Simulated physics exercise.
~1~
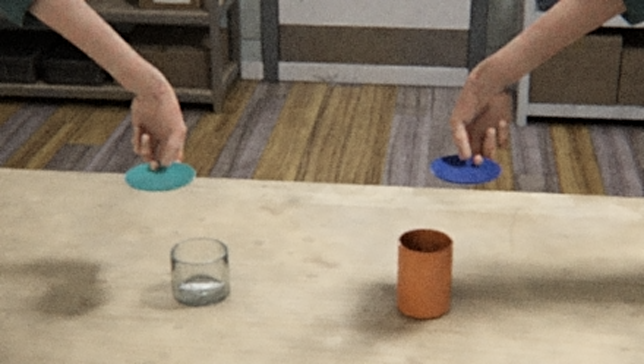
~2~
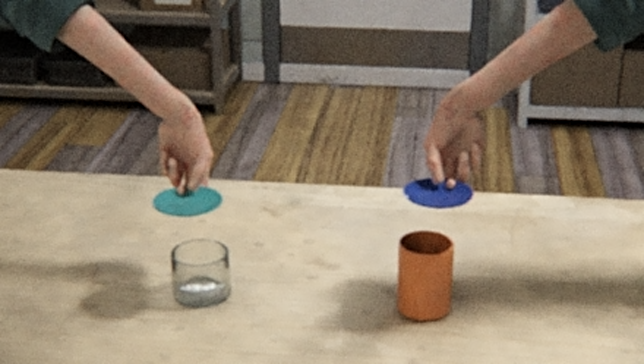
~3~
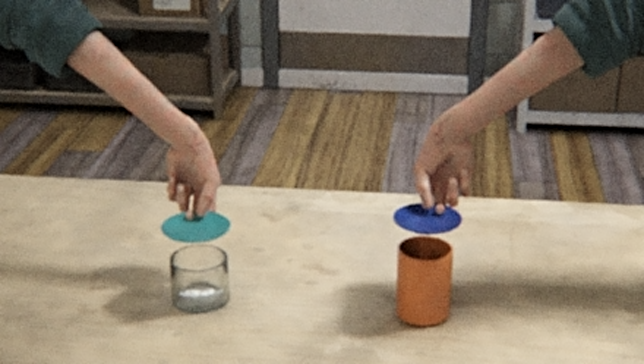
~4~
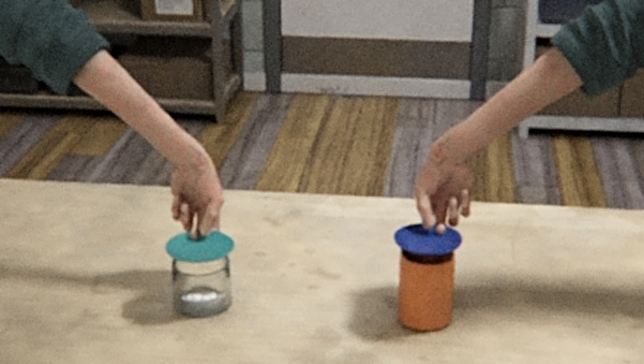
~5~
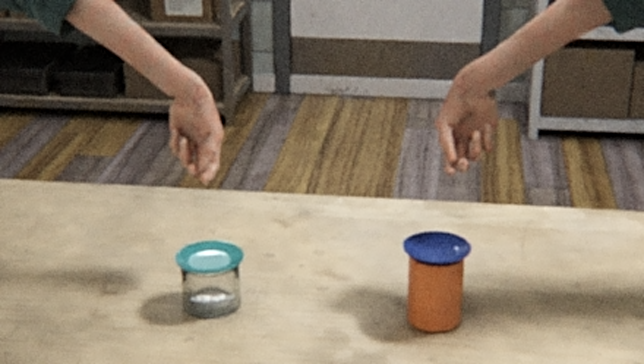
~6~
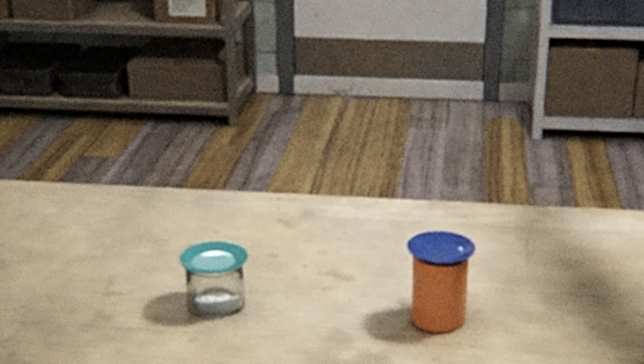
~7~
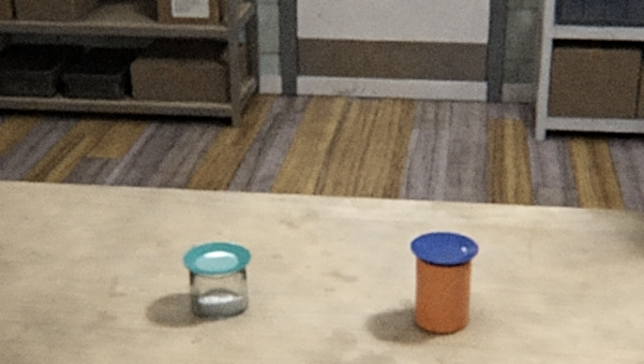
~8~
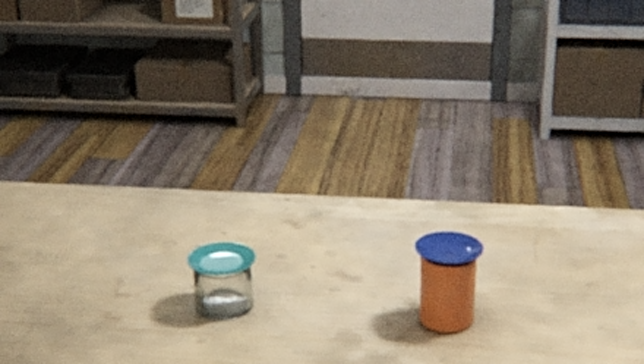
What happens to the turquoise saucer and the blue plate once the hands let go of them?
Both stay put, with the turquoise saucer resting on the rim of the glass and the blue plate resting on the rim of the orange mug.
